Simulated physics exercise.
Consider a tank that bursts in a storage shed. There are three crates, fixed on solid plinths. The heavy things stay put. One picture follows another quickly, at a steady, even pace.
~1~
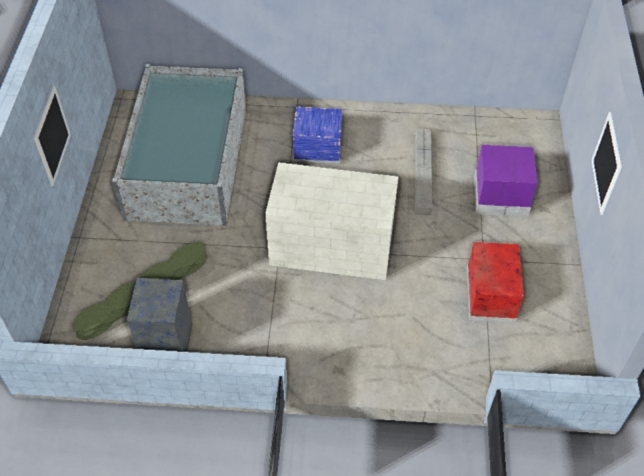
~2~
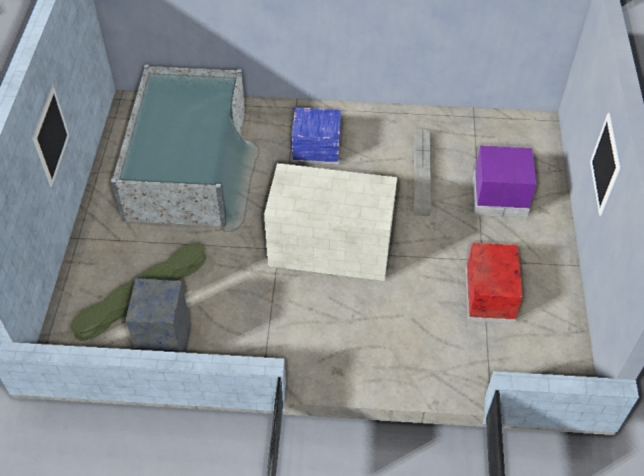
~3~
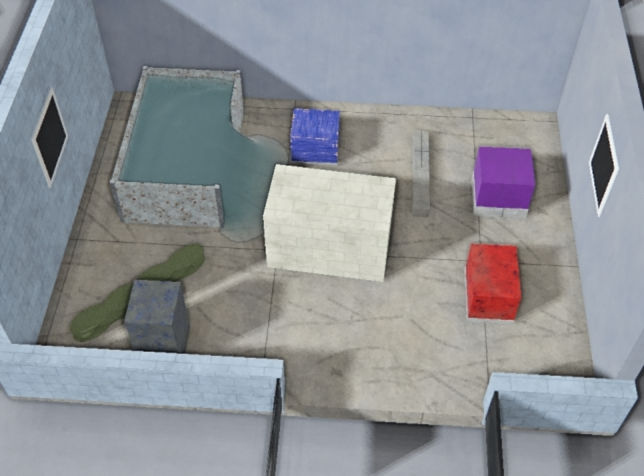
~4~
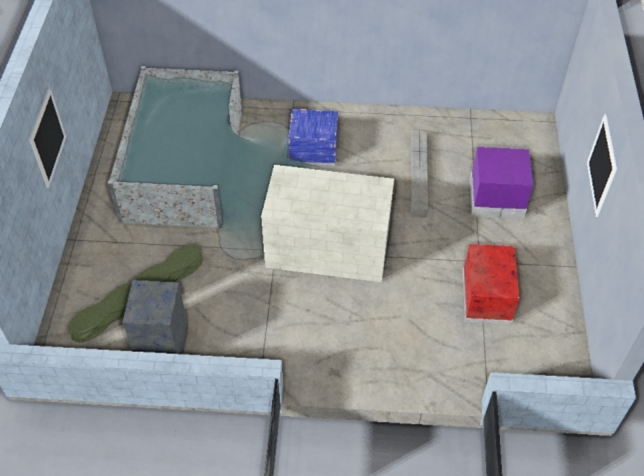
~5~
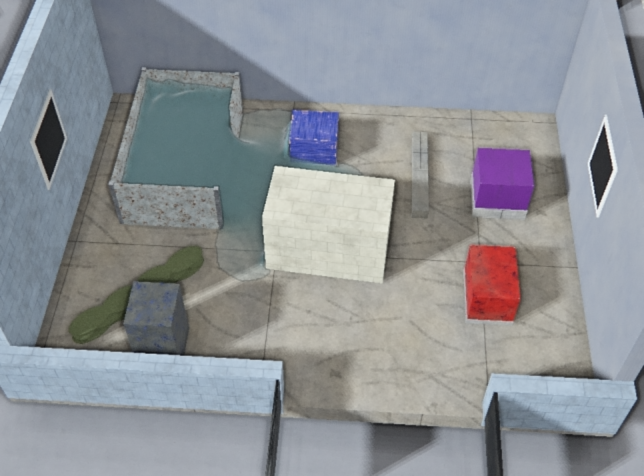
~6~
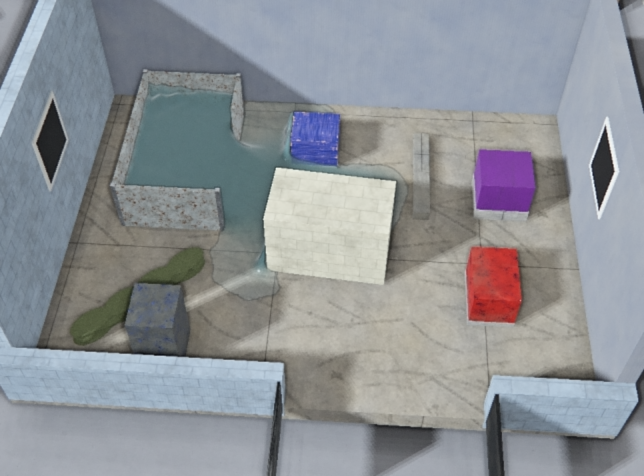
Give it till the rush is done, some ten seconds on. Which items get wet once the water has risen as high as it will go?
My prediction: The red crate will be wet; the purple crate will be wet; the blue crate will be wet.
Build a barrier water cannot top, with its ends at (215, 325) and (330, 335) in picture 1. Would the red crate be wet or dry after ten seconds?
In short: The red one takes water.
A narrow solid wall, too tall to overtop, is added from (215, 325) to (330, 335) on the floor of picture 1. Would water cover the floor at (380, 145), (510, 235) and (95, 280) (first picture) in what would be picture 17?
The first point comes out inundated, the next inundated, the last unwetted.
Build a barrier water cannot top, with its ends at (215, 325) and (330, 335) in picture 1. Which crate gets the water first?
That is the crate marked blue.
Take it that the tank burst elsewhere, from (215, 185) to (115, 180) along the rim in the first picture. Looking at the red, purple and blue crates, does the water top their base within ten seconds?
Note: Red gets flooded; purple is never reached; blue gets flooded.
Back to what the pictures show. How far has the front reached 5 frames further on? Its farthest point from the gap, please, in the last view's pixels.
My estimate: Roughly (554, 254).
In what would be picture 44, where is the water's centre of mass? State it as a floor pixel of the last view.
The water centres close to (338, 209).
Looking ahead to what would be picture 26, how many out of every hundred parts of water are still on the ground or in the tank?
My estimate is some 100 percent.
A moment on, water covers 35 % of the floor; the red crate not reached, the purple crate water round its plinth, the blue crate water round its plinth.
Next, water covers 55 % of the floor; the red crate water round its plinth, the purple crate water round its plinth, the blue crate water round its plinth.
Then, water covers 75 % of the floor; the red crate water round its plinth, the purple crate water round its plinth, the blue crate water round its plinth.
Later, water covers 95 % of the floor; the red crate water round its plinth, the purple crate water round its plinth, the blue crate water round its plinth.
In the end, water covers 95 % of the floor; the red crate was topped, the purple crate was topped, the blue crate was topped.
